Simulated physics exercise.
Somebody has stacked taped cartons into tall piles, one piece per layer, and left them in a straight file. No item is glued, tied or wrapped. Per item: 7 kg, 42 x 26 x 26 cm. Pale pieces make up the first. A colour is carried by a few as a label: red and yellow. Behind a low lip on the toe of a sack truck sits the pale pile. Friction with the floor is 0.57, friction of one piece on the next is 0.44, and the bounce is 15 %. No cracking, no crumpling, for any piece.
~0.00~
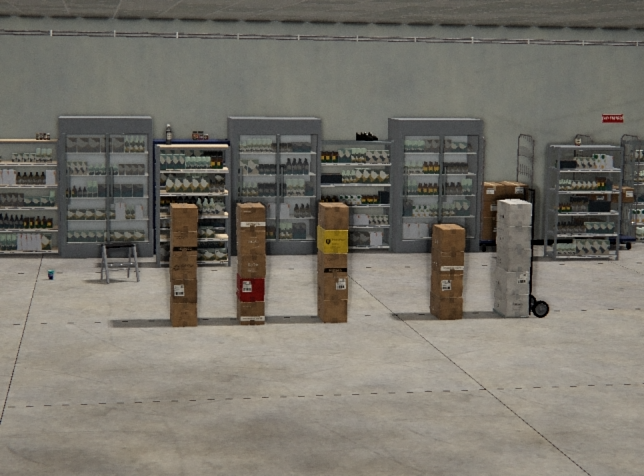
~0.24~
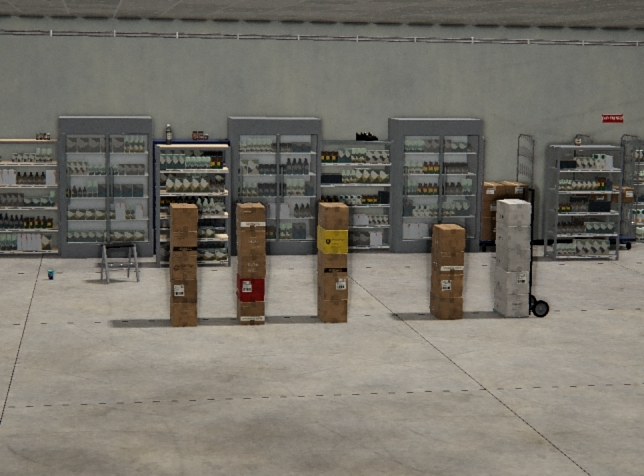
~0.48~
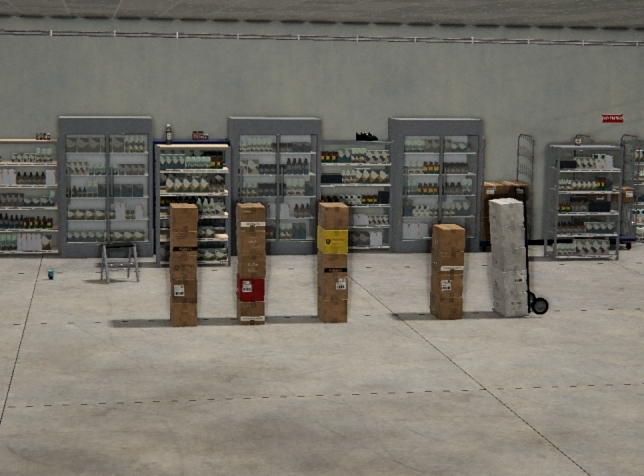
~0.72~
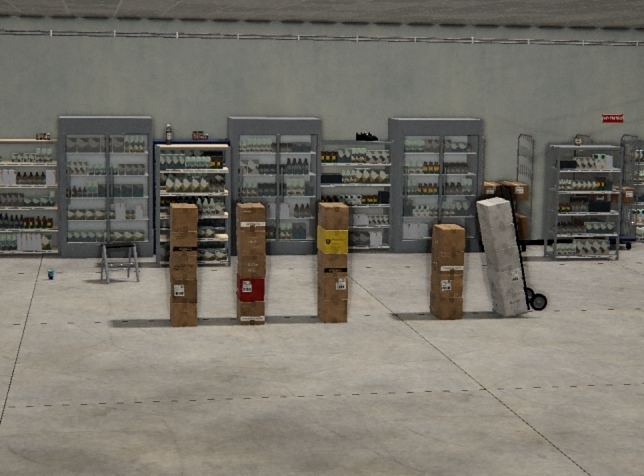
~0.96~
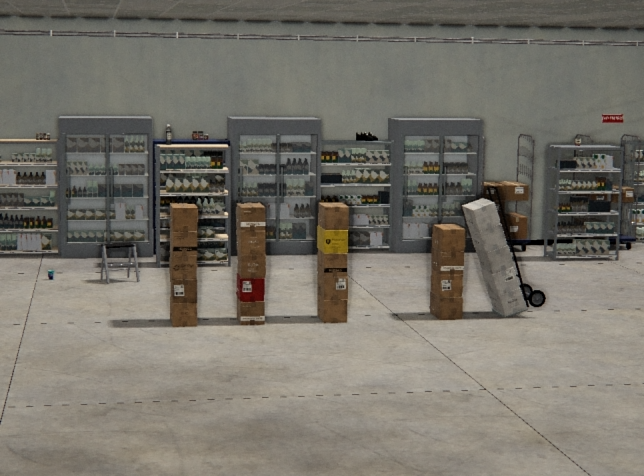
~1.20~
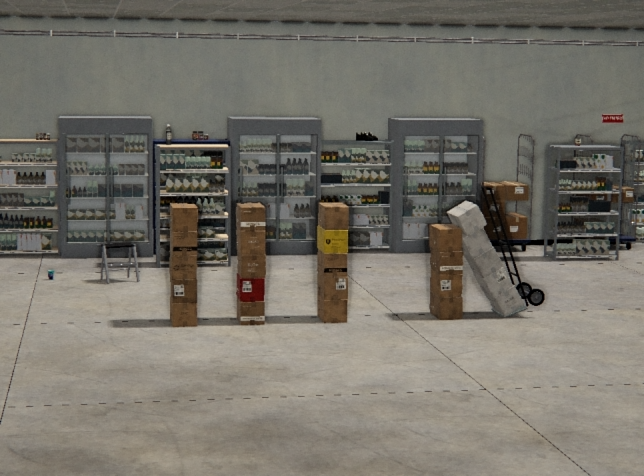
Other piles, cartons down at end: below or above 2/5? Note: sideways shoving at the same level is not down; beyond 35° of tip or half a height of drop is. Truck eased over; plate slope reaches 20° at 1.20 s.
Below 2/5.
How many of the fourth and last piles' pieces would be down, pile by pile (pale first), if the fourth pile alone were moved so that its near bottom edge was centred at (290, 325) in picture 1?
The fourth pile would have 0 down and the last pile 0.
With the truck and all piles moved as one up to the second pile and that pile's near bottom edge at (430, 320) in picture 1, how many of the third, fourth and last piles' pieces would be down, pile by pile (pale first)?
In that case third pile 4, fourth pile 5, last pile 5.
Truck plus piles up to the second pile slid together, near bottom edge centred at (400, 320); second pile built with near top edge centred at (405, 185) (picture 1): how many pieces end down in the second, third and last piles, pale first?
You'd get second 6, third 5 and last 5.
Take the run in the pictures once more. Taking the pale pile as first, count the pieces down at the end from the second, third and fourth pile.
Counting each pile, the second has 4, the third 0 and the fourth 0.
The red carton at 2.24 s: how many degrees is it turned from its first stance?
At that moment, roughly 0 degrees.
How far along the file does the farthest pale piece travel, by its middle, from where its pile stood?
It ends around 150 cm away.
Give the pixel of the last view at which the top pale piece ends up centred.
Close to (379, 283).
After 1.54 s, 4 of the pale pile down; none of the 19 other cartons down, 4 disturbed.
After 1.86 s, 5 of the pale pile down; 4 of the 19 other cartons down.
After 2.24 s, 5 of the pale pile down; 4 of the 19 other cartons down; yellow carton 56 mm from its place.
In the end (4.9 s), 5 of the pale pile down; 4 of the 19 other cartons down; yellow carton 7 cm from its place; red carton unmoved. That is 21 per cent. From the last view, middles, yellow carton near (326, 239), red carton near (250, 287).
